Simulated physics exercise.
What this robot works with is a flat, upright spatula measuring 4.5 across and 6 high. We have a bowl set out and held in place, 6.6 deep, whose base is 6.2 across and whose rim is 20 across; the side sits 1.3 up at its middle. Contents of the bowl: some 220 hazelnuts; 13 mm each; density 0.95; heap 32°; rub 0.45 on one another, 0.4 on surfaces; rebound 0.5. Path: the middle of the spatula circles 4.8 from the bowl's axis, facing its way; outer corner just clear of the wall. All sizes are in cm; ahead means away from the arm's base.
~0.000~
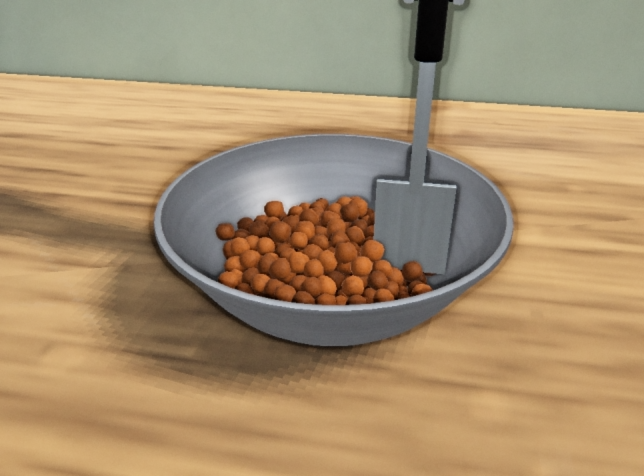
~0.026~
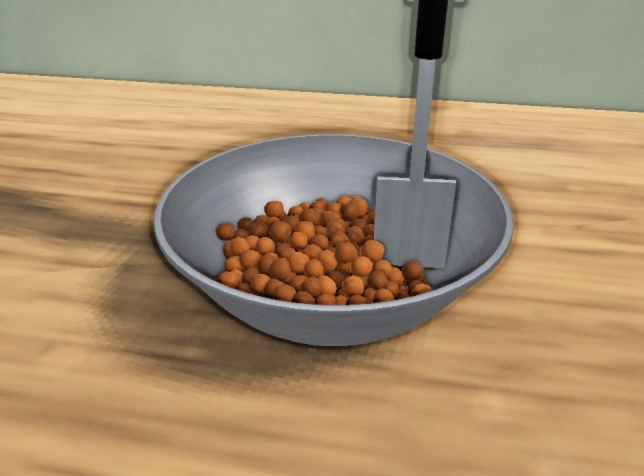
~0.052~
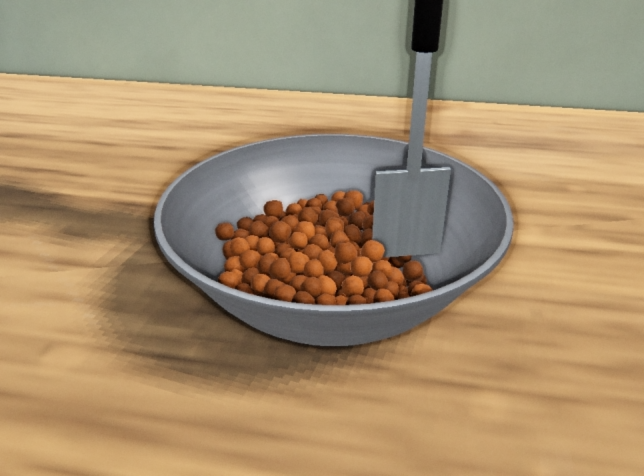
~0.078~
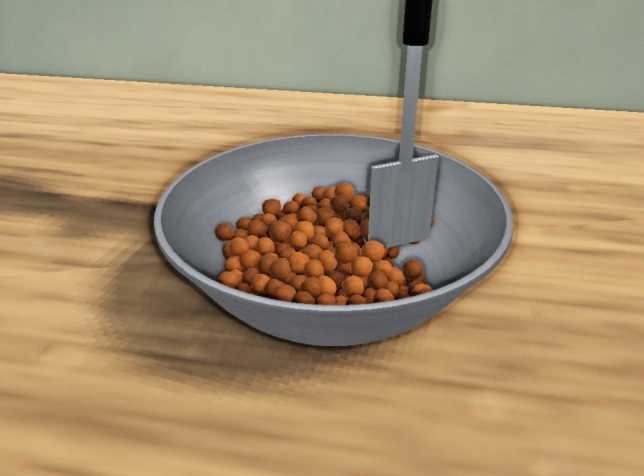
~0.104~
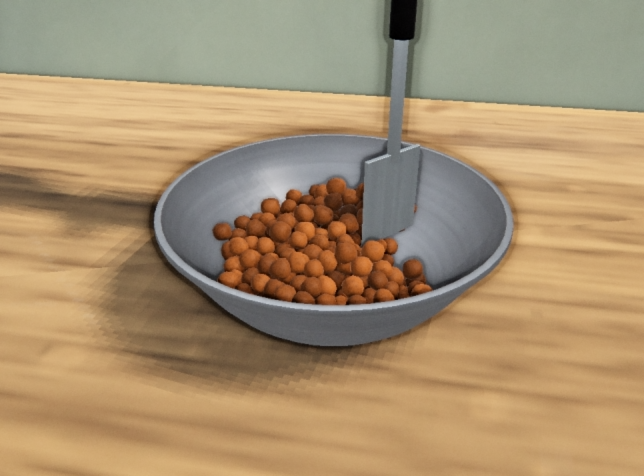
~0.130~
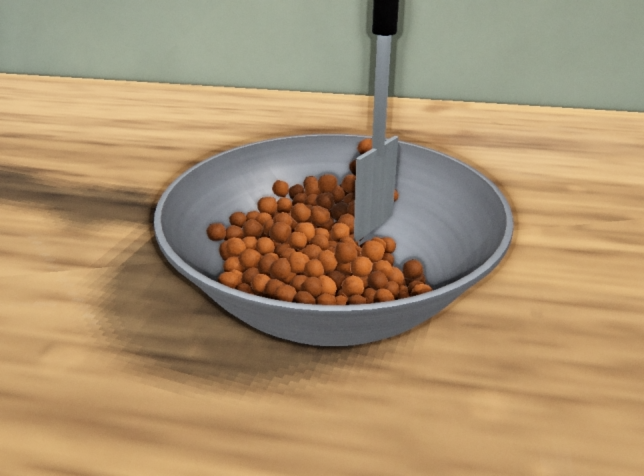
The clip opens on a gray bowl on a wooden surface, holding a heap of small brown balls, with a black-handled metal spatula upright at its right side. The spatula sweeps toward the back of the bowl and leftward, turning nearly edge-on, while balls shift and pile up against its blade near the back rim.
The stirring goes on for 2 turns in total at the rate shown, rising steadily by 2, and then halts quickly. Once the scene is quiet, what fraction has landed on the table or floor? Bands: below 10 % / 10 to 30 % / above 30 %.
Below 10 %.
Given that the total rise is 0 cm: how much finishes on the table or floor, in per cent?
Estimate: Close to 15 %.
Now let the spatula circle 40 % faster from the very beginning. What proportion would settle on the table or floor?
That would be some 20 percent.
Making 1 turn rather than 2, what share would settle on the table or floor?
Roughly 0 percent would end up there.
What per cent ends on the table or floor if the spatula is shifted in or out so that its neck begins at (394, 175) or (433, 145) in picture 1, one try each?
I'd guess some 0 and 5 percent.
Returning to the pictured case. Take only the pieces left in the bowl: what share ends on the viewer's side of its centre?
50 %.
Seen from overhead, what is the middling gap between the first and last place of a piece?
I'd estimate close to 7 cm.
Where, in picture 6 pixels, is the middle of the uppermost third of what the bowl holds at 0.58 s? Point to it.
I'd put its middle near (414, 262).
After 0.58 s, 321° round, highest piece 9 above the table; 215 in the bowl, 7 on the table or floor, 2 in flight or on the tool.
After 1.03 s, 219° round, highest piece 7 above the table; 215 in the bowl, 9 on the table or floor.
After 1.45 s, 0° round, highest piece 5 above the table; 214 in the bowl, 10 on the table or floor.
After 2.15 s, 0° round, highest piece 5 above the table; 214 in the bowl, 10 on the table or floor.
In the end, 214 in the bowl, 10 on the table or floor. That is 4 % on the table or floor.
